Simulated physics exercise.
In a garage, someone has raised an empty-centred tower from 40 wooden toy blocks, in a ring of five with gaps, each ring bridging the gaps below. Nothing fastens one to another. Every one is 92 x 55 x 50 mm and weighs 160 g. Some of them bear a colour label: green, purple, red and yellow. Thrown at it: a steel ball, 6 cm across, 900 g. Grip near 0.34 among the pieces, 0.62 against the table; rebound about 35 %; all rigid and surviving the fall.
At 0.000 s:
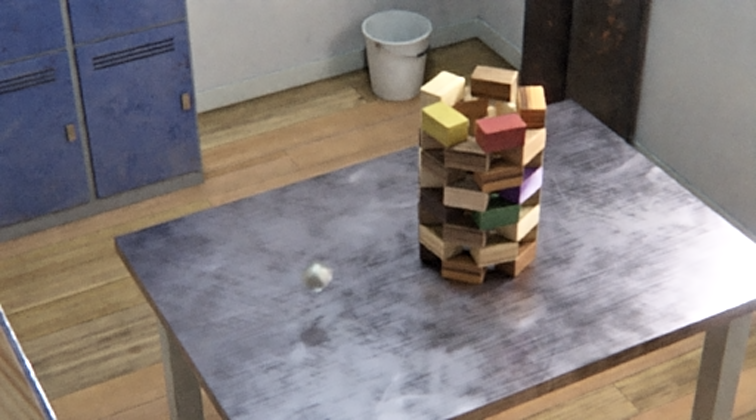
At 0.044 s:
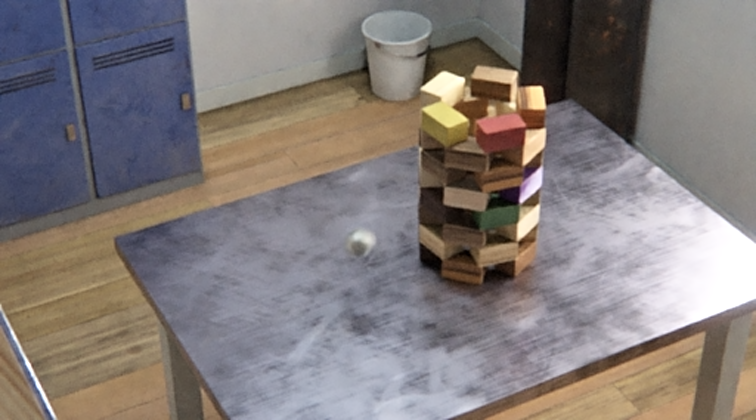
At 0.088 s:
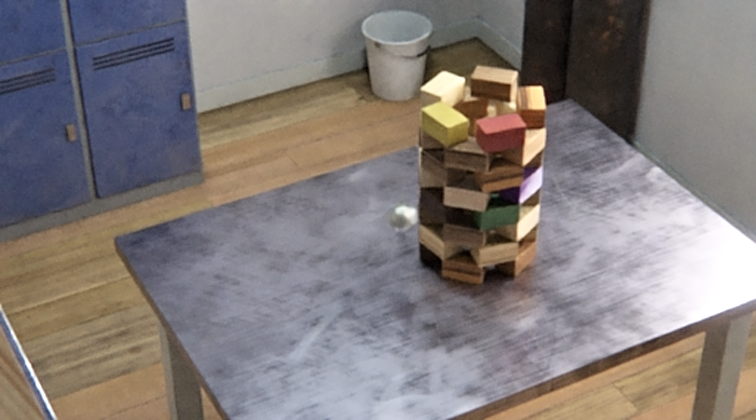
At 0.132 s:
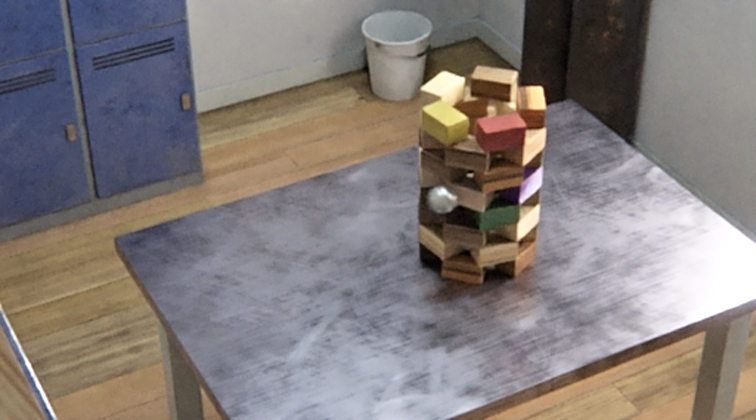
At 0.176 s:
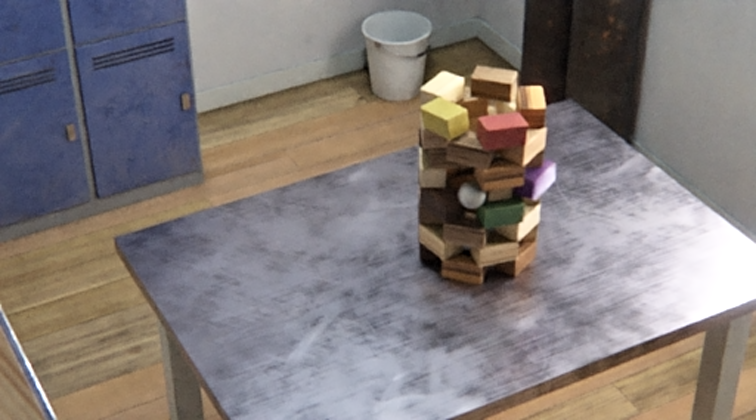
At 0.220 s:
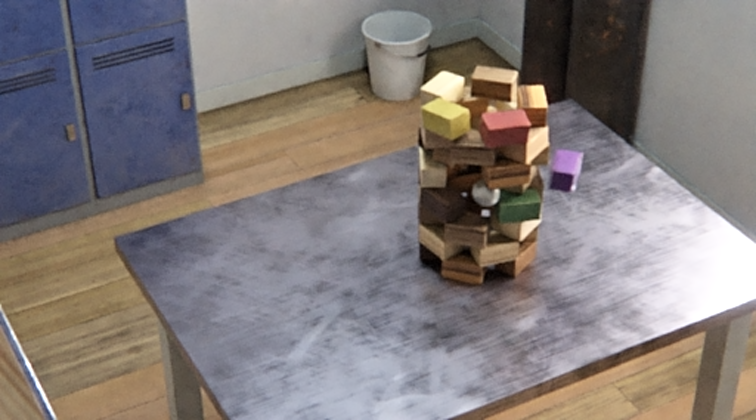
On a scuffed table in a room with blue lockers, a small shiny ball flies rightward toward a round tower of wooden blocks. It strikes the tower's side and pushes in among the blocks, shifting several, as a purple block pops out to the right and a green one slides outward.
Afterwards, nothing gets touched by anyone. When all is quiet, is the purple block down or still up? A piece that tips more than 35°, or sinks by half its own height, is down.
I'd say it goes down in the end.
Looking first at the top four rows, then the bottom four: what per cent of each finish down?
From above it's 50%, from below it's 0%.
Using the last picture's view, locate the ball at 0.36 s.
Roughly at pixel (513, 201).
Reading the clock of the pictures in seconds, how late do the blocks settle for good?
1.5 s, roughly.
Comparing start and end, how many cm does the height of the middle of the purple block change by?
95 cm lower.
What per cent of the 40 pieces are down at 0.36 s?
By then 10 %.
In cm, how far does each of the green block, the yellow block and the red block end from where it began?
Shift in cm - green: 20; yellow: 38; red: 42.
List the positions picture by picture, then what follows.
In the first picture (each place is the centre of the face we see best), ball (316, 277) 30 cm from contact, 2.7 m/s; purple block (531, 186); yellow block (445, 114); red block (506, 140); all as stacked.
Ball (359, 243) 20 cm from contact, 2.5 m/s; purple block (531, 186), in the second picture.
Ball (401, 217) 10 cm from contact, 2.4 m/s; purple block (531, 186), in the third picture.
Ball (443, 199) after contact, 2.1 m/s; purple block (531, 186); 2 have shifted, in the fourth picture.
Ball (472, 194) after contact, 0.9 m/s; purple block (545, 182) moved 32 mm; yellow block (443, 108) tilted 10°; 7 have shifted, in the fifth picture.
Ball (486, 193) after contact, 0.8 m/s; purple block (577, 173) moved 11 cm; green block (521, 213) moved 51 mm; yellow block (445, 108) tilted 8°; 15 have shifted, in the sixth picture.
By 0.36 s, ball still moving; 5 of the 40 blocks down; purple block tilted 19°, 13 cm lower; yellow block on its side.
By 0.58 s, ball still moving; 9 of the 40 blocks down; purple block on its side; red block upside down.
By 0.90 s, ball still moving; 11 of the 40 blocks down; purple block tilted 62°, 51 cm lower; green block on its side.
When it is over (1.8 s), ball rolling away; 11 of the 40 blocks down; purple block 95 cm lower; green block on its side; red block on its side. In pixels of the last frame, middles, green block near (554, 241).
